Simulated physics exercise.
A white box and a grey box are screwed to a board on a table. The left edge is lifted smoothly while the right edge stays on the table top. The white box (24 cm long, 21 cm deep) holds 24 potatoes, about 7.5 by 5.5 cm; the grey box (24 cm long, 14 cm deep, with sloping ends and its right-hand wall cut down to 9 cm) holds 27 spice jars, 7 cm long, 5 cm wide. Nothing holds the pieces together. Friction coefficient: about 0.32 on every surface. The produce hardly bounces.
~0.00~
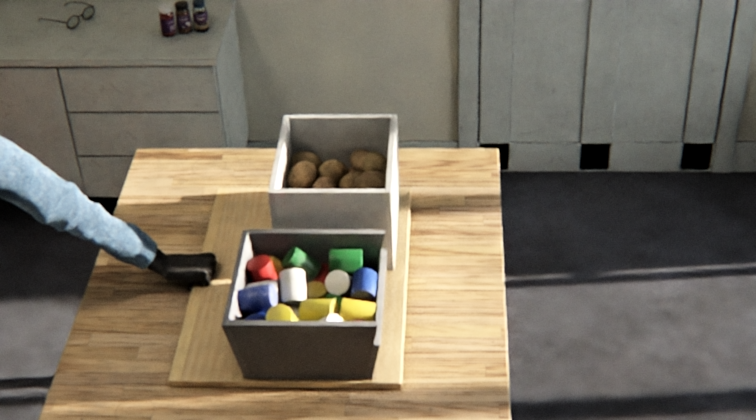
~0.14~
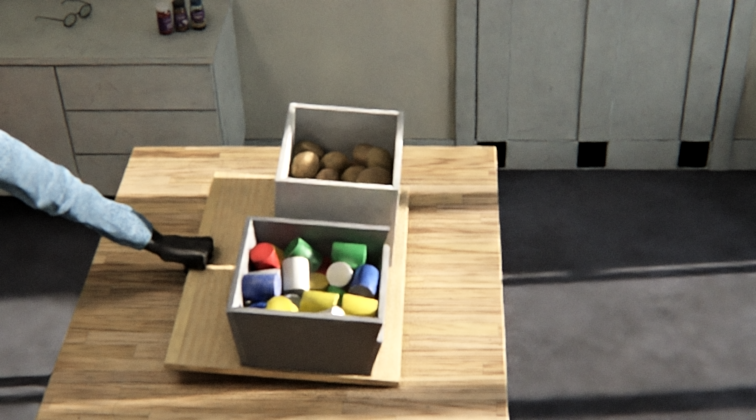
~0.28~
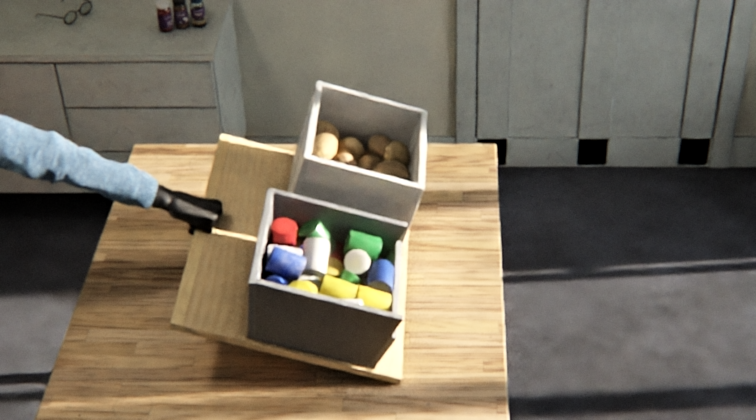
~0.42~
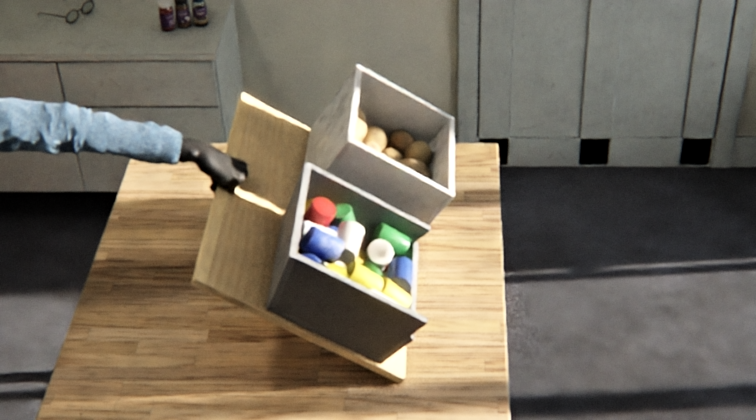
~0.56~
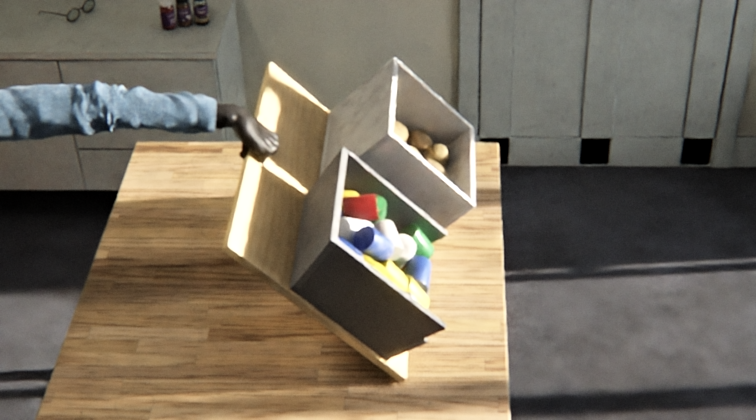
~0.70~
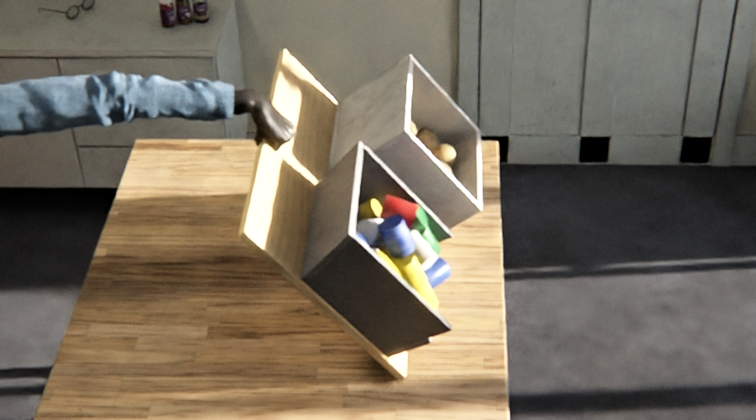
The video shows a gloved hand at the left lifting one side of a wooden board on a table, steadily tilting it steeply rightward along with a white box of potatoes and a grey box of colourful objects, whose contents shift.
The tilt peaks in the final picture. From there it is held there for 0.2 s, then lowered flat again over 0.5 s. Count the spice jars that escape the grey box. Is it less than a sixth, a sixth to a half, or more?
It sheds from a sixth to a half of them.
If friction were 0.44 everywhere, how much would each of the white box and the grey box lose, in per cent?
Then white box 0, grey box 40 per cent.
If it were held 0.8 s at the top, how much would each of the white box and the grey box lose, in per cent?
In that case white box 0, grey box 30 per cent.
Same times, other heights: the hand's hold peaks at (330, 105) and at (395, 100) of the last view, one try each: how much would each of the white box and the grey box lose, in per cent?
White box 10 then 40, grey box 60 then 100 per cent.
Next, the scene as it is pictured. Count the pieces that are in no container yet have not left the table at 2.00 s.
Some 4 pieces.
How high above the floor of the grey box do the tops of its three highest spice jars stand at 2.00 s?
Some 12 cm.
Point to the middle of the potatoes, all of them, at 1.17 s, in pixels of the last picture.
Near (364, 173).
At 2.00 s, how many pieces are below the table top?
Roughly 3.
After 0.91 s, tilt 52°; white box 24 in, 0 out and grey box 25 in, 2 out.
After 1.17 s, tilt 23°; white box 24 in, 0 out and grey box 21 in, 6 out.
After 1.53 s, tilt 0°; white box 24 in, 0 out and grey box 20 in, 7 out.
Outcome (at 2.00 s), white box 24 in, 0 out and grey box 20 in, 7 out. Asked share, 7 of 27, 26 per cent.
